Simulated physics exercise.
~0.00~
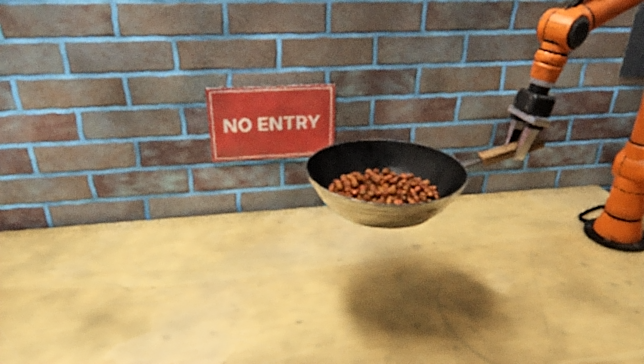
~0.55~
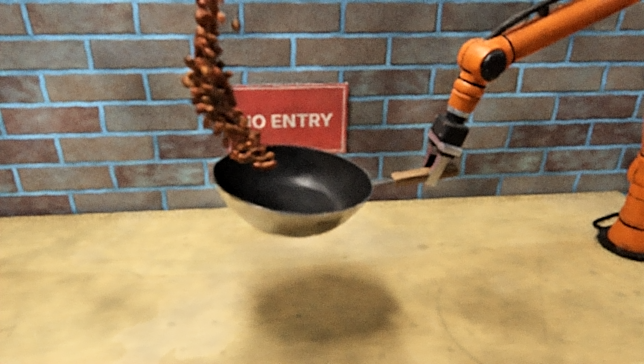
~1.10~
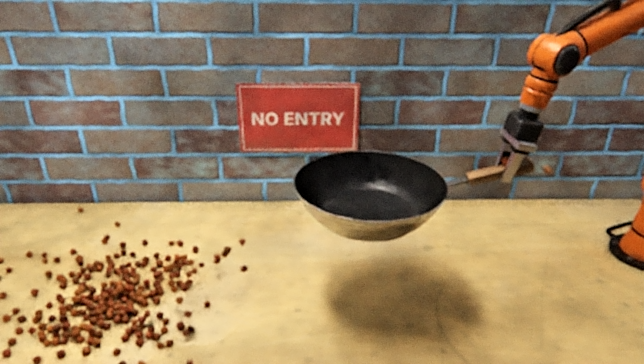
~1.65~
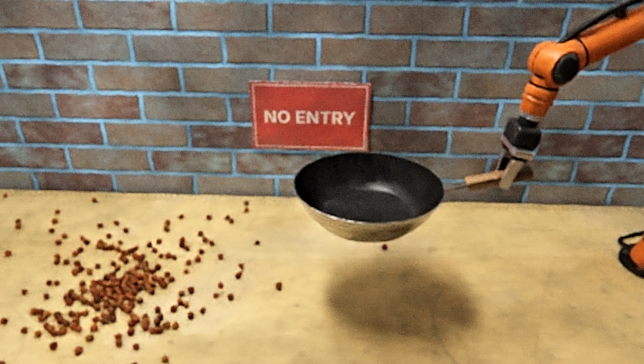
At the start, an orange robot arm holds an upright frying pan heaped with reddish-brown hazelnuts above a pale tabletop, in front of a brick wall with a red "NO ENTRY" sign. The arm swings the pan to the left, and the nuts fly up out of it in a tall, dense stream over its left rim, leaving it nearly empty. The arm then draws the pan back to the right as the hazelnuts land and scatter across the left side of the table. Finally, the empty pan hangs still above the table, with the nuts spread widely at left.
